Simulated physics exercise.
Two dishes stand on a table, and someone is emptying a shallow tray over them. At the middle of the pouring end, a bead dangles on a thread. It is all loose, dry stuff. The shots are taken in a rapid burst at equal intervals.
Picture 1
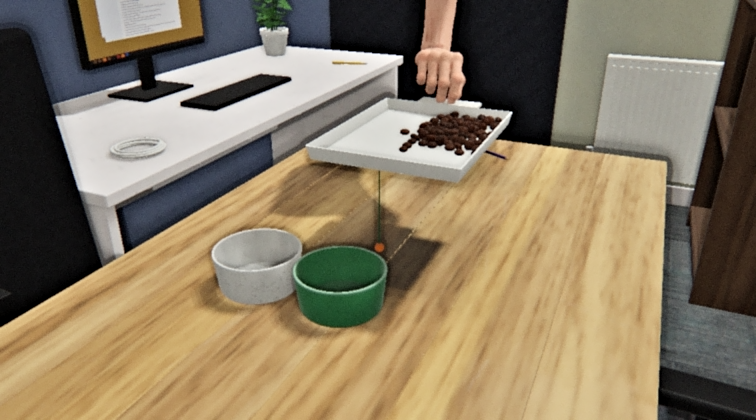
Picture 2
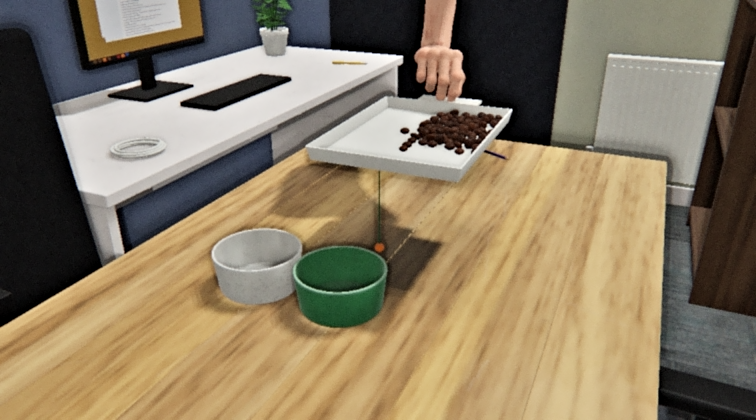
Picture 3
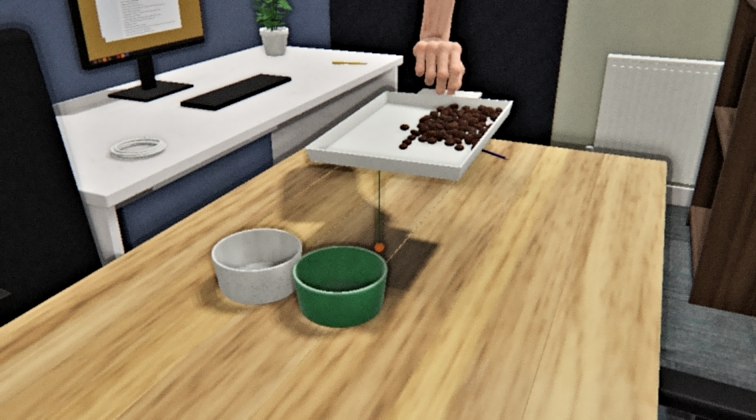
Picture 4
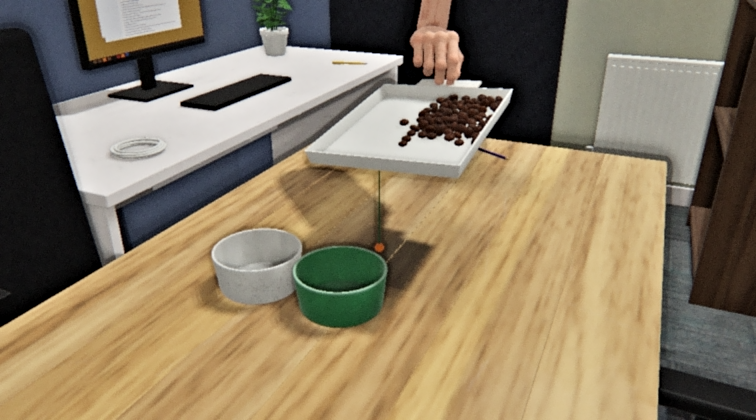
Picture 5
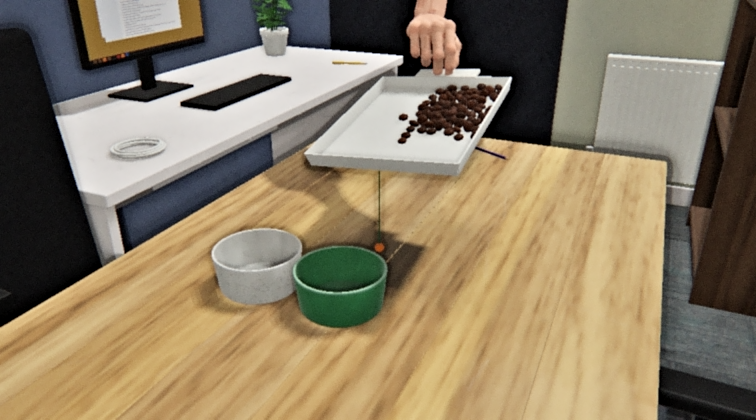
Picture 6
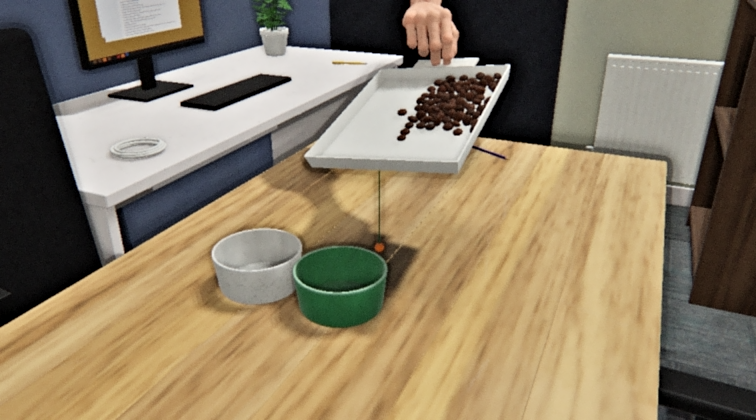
White tray of brown chocolate drops slowly tilting as a hand raises its far end above grey and green dishes.
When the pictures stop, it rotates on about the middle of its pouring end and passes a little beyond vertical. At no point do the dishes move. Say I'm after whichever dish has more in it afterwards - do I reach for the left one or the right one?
Reach for the right one.
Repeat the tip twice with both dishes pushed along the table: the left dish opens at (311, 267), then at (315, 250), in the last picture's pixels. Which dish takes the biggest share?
The left-placed dish first, the left-placed dish second.
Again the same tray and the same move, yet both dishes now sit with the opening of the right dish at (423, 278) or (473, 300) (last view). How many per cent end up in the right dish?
First some 0, then 0 per cent.
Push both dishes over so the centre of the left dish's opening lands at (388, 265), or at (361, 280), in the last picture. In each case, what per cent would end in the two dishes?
10 % for the first, 20 % for the second.
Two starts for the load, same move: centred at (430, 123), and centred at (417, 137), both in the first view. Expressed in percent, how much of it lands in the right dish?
Close to 50 in a hundred, then close to 60 in a hundred.
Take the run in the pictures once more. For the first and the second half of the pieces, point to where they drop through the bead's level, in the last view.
I'd say close to (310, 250) at first and close to (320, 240) later on.
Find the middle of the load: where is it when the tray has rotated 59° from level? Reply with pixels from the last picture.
Load centre: Approx. (339, 164).
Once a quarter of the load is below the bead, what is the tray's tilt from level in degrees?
Around 65° at that moment.
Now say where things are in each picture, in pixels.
The first frame shows corners of the pouring end at (310, 145) and (458, 167), level; middle of the load at (456, 133), flat chocolate drops; left dish at (233, 284); right dish at (318, 307); bead on its thread at (379, 247).
The second frame shows corners of the pouring end at (310, 145) and (458, 167), level; middle of the load at (456, 131).
The third frame shows corners of the pouring end at (310, 147) and (458, 165), tipped barely, lowest at the left corner; middle of the load at (456, 126).
The fourth frame shows corners of the pouring end at (309, 150) and (457, 163), tipped a little, lowest at the left corner; middle of the load at (456, 118).
The fifth frame shows corners of the pouring end at (309, 152) and (456, 162), tipped a little, lowest at the left corner; middle of the load at (455, 111).
The sixth frame shows corners of the pouring end at (309, 155) and (455, 160), tipped clearly, lowest at the left corner; middle of the load at (454, 103); left dish at (233, 284); right dish at (318, 307).
Soon, tray tipped steeply; most on the tray; a stray few in the right dish; a stray few in the left dish; about a quarter in the air.
A while on, tray tipped right over; about a quarter on the tray; about a third in the right dish; a small part in the left dish; a small part outside both; a small part in the air.
Towards the end, tray tipped past a quarter turn; about two thirds in the right dish; a small part in the left dish; about a quarter outside both; a stray few in the air.
Finally, tray tipped past a quarter turn; about two thirds in the right dish; a small part in the left dish; about a quarter outside both; a stray few in the air.
